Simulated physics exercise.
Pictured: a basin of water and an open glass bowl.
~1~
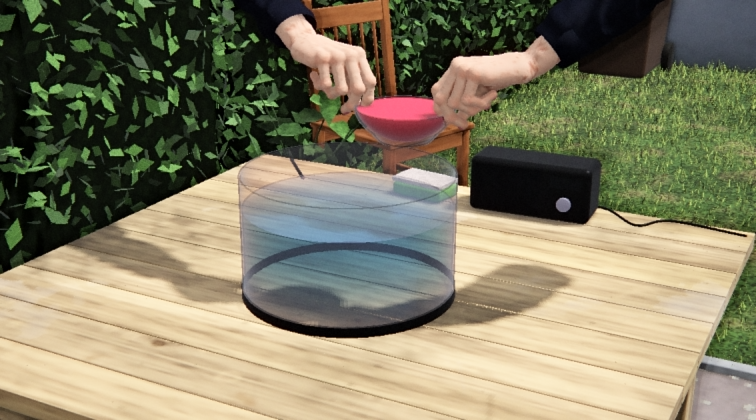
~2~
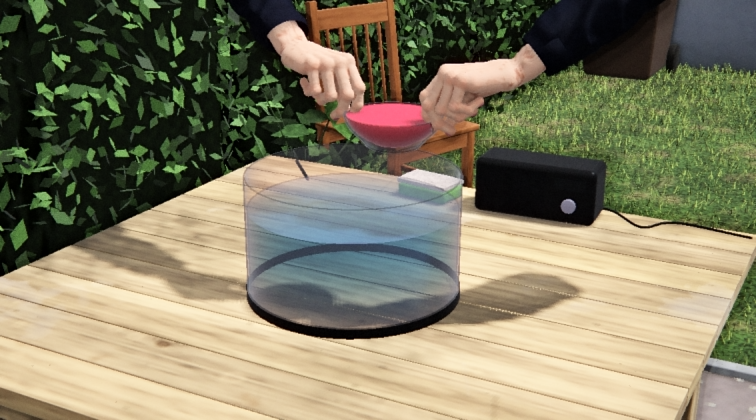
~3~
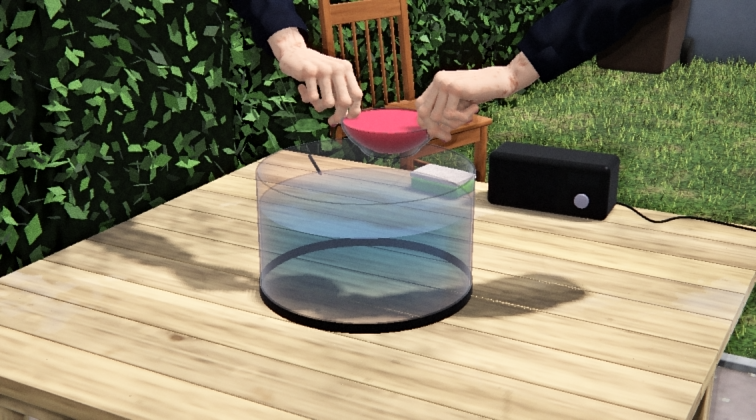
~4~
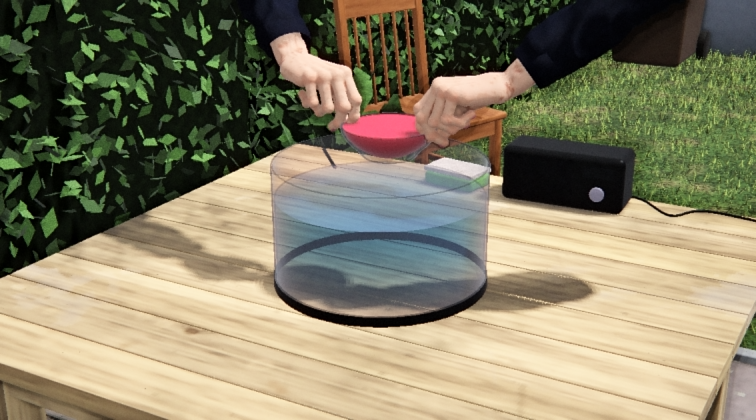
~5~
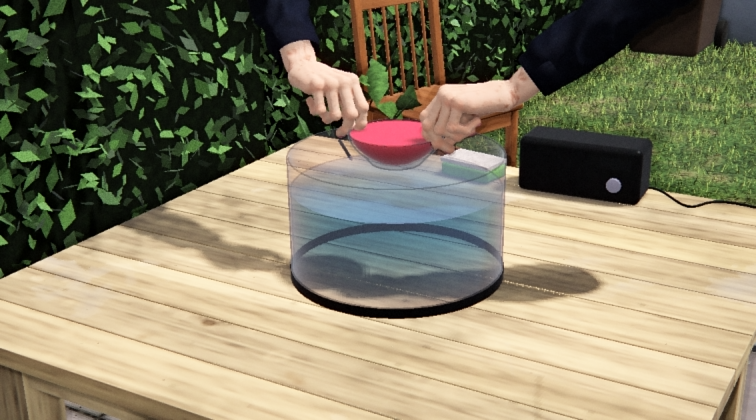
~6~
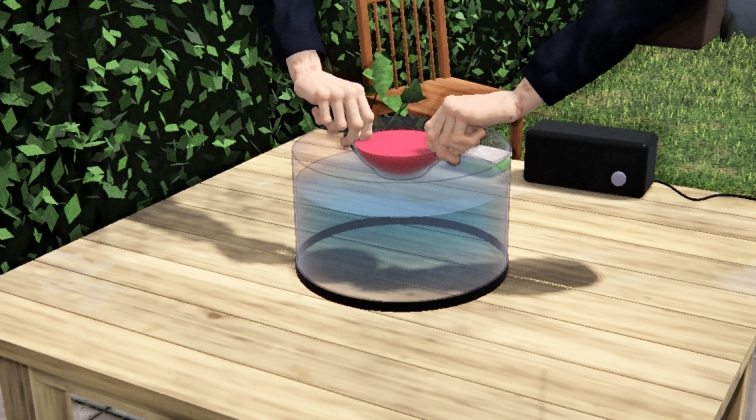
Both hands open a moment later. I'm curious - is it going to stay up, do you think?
My guess is it does not stay up after the hands leave.
A moment on, the bowl dips into the water.
Further on, water pours in over its rim.
When it is over, the bowl lies on the bottom.
